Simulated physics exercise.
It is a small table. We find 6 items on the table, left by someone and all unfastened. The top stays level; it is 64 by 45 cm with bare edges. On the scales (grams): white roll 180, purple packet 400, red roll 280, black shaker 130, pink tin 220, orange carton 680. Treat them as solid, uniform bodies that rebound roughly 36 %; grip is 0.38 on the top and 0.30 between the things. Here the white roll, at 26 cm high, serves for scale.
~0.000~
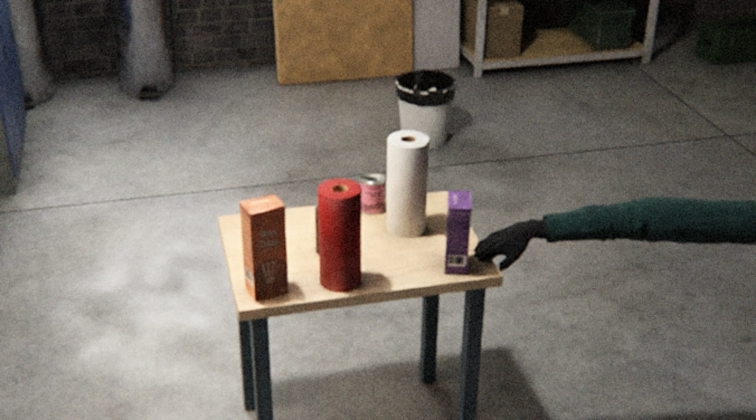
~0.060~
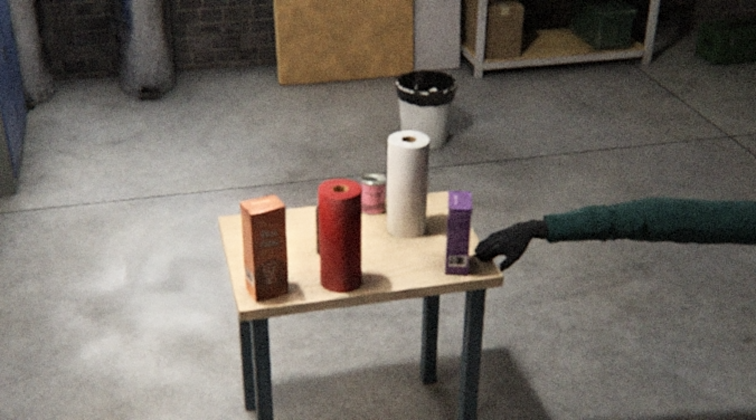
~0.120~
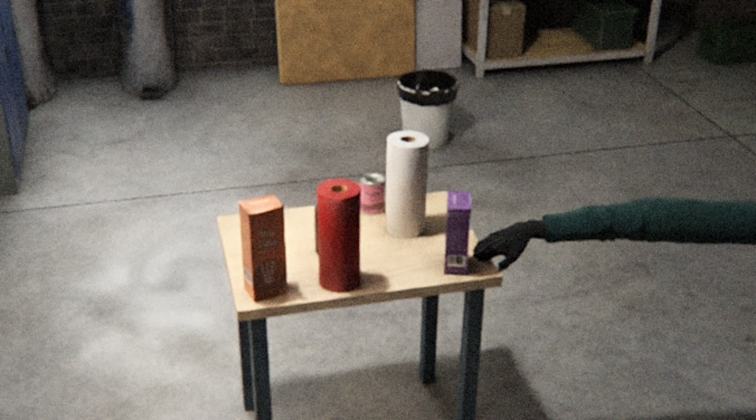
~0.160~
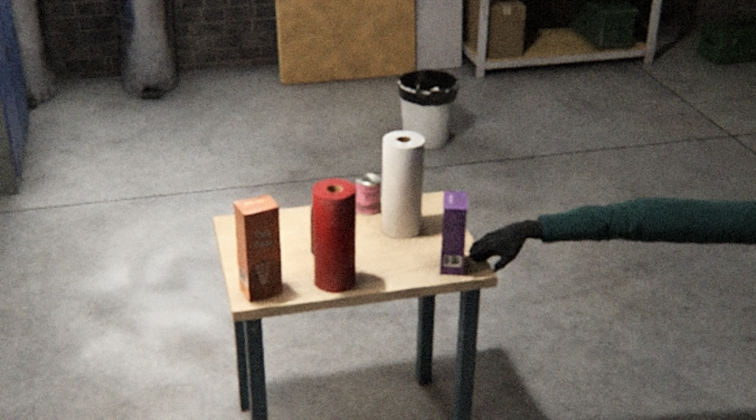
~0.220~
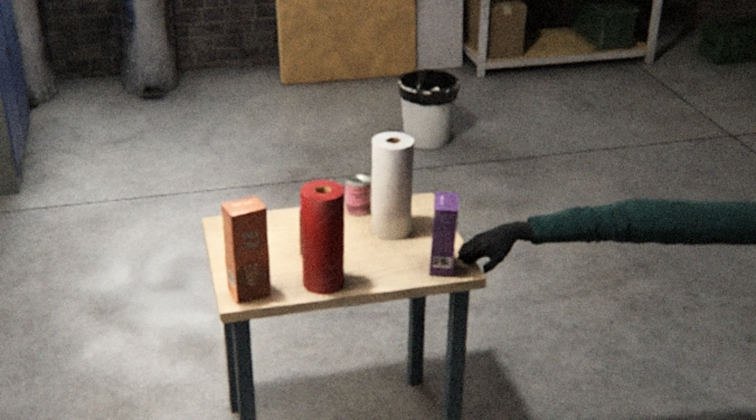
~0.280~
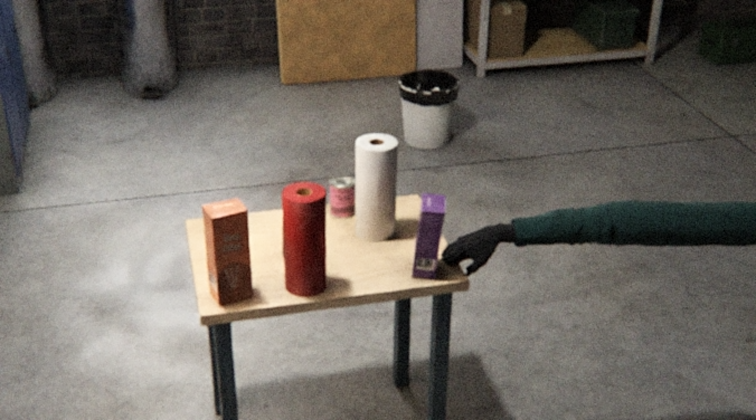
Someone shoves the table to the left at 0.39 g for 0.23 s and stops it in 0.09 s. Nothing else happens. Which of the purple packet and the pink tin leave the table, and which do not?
My prediction: The purple packet is going to keep to the table; the pink tin is going to keep to the table.
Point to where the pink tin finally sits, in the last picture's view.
Around (304, 202).
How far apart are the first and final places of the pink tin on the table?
It ends up around 5 cm from its start.
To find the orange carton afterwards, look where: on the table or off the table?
Orange carton: Goes out of bounds.
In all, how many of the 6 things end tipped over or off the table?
Count: 4.
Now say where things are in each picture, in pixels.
Purple packet (458, 233); pink tin (373, 194), in the first picture.
Orange carton (265, 249), in the second picture.
Table shifted 1 cm; white roll (407, 185); red roll (339, 236), in the third picture.
Table shifted 2 cm; orange carton (259, 249), in the fourth picture.
Table shifted 5 cm; purple packet (444, 234); white roll (392, 186), in the fifth picture.
Table shifted 9 cm; purple packet (429, 236) leaning 5°; pink tin (342, 197), in the sixth picture.
After 0.48 s, table shifted 14 cm; purple packet leaning 32° near (381, 239); pink tin slid 5 cm near (305, 201); black shaker leaning 57°.
After 0.98 s, table shifted 14 cm; orange carton now off the table; purple packet on its side near (348, 262); pink tin slid 5 cm near (304, 202).
After 1.38 s, table shifted 14 cm; purple packet on its side near (349, 262); pink tin slid 5 cm near (304, 202); red roll on its side.
At rest (2.9 s), off the table, orange carton; tipped over on the table, purple packet, red roll and black shaker; not toppled but over 5 cm from the start, white roll and pink tin. In the last view, purple packet near (349, 262), pink tin near (304, 202).
